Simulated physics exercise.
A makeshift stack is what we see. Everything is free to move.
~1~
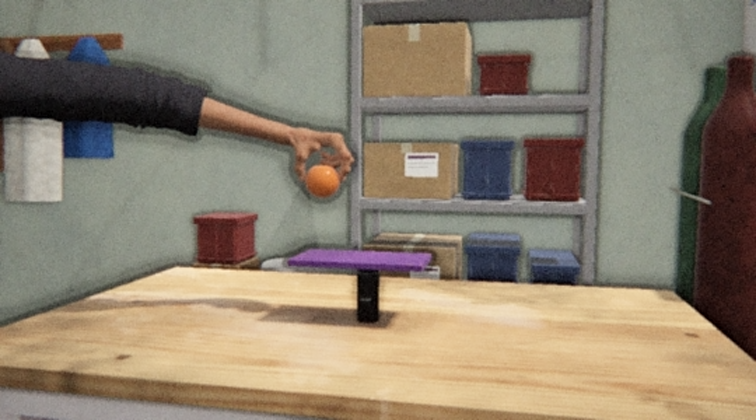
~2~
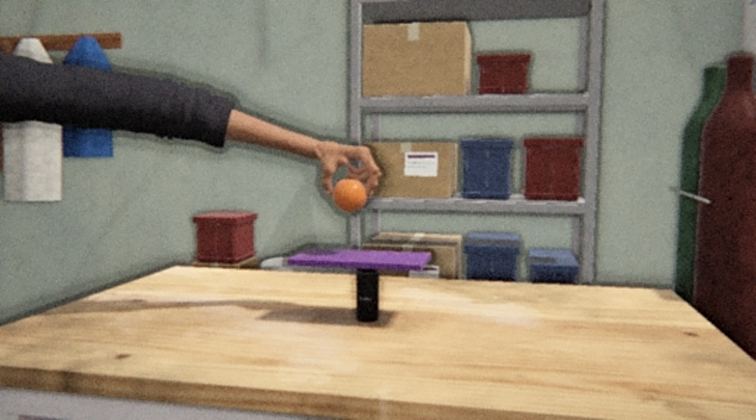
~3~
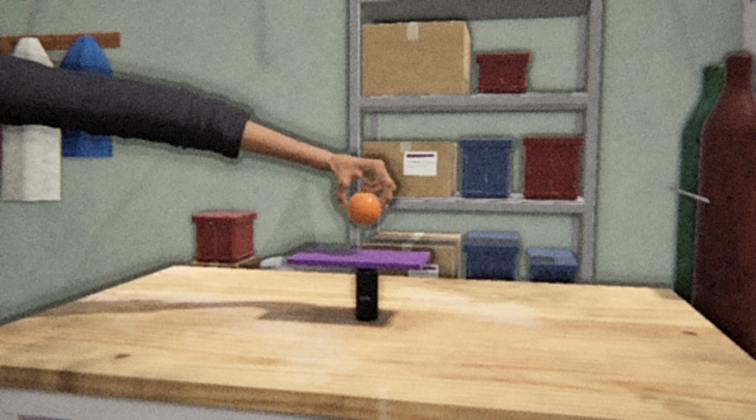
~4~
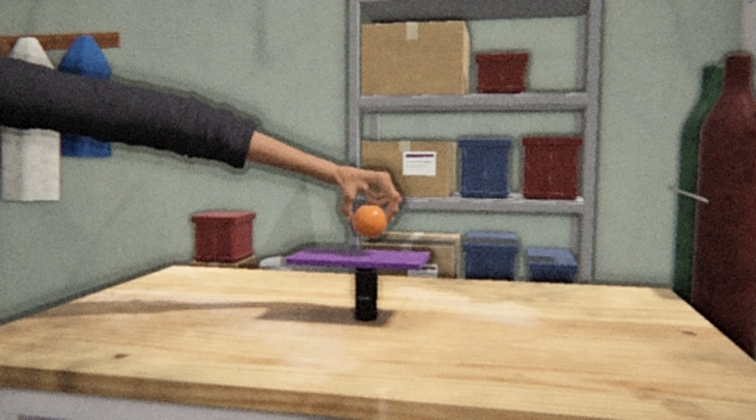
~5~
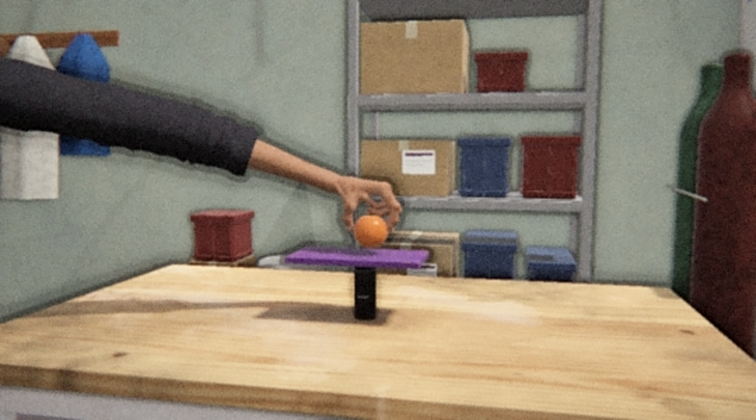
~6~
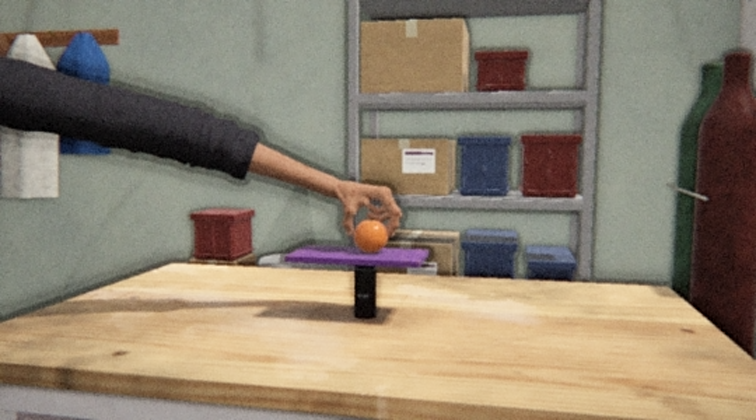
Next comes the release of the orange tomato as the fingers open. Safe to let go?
It stays steady.
Then, 0.20 s later than the last frame, all is still.
Then, 0.40 s later than the last frame, orange tomato resting near (371, 236).
When it is over, all 3 as before. End places, in pixels of the last picture, orange tomato near (371, 236). The stack keeps its balance.
